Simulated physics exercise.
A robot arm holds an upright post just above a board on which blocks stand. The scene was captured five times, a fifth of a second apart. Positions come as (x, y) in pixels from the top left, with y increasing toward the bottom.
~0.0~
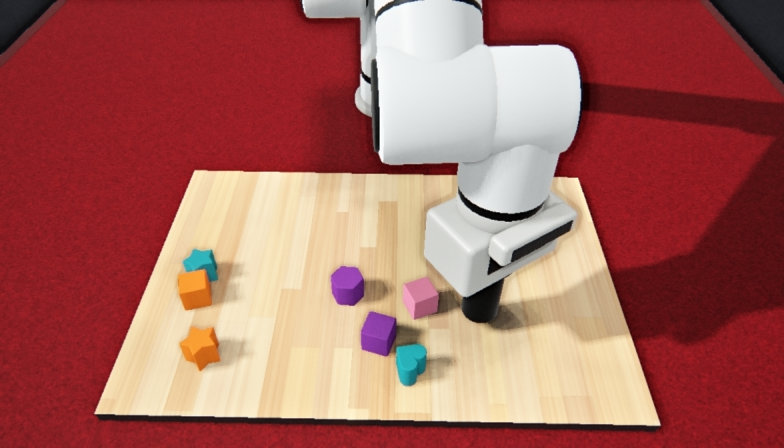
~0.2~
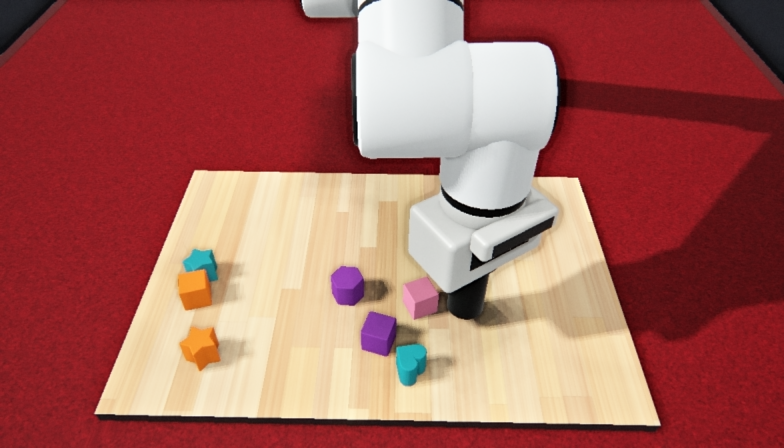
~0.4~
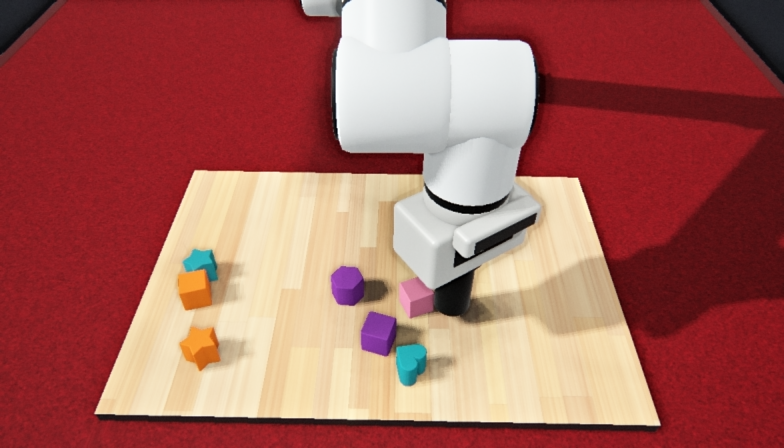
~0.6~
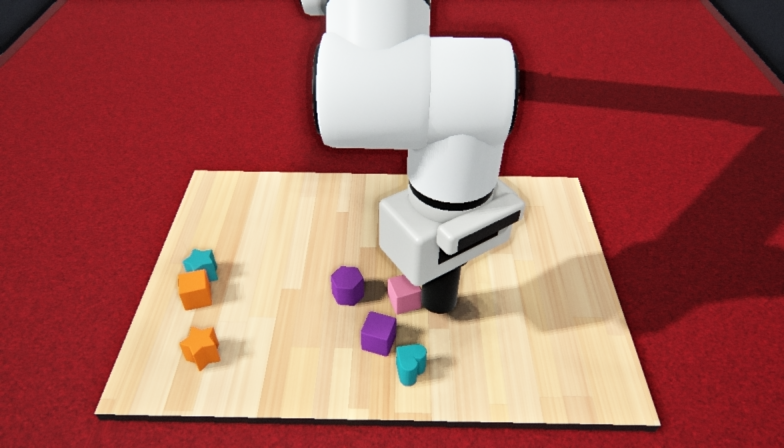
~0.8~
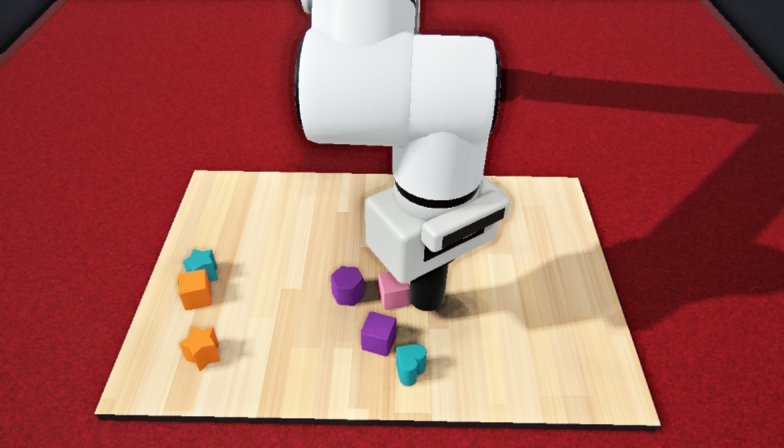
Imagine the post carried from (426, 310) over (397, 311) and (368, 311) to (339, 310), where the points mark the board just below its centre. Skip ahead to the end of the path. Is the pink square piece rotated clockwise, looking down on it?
Going by the path, yes.
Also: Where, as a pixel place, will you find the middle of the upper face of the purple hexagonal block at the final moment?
(331, 269)
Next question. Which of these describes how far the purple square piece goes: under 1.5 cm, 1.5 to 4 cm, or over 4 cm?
Movement: Under 1.5 cm.
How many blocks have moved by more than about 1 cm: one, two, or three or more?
The answer will be two.
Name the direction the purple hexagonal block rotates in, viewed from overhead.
Looking down: Anticlockwise.
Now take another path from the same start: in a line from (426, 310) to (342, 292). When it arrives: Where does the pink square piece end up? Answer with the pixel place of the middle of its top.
Its top centre is at about (347, 252).
On the path given first. One third of the way, post at (397, 299); purple hexagonal block at (343, 275); pink square piece at (376, 275), turned 50° clockwise.
Two thirds of the way, post at (367, 299); purple hexagonal block at (337, 271), turned 45° anticlockwise; pink square piece at (365, 270), turned 95° clockwise.
At the end, post at (338, 298); purple hexagonal block at (331, 269), turned 20° anticlockwise; purple square piece still; pink square piece at (365, 269), turned 100° clockwise.
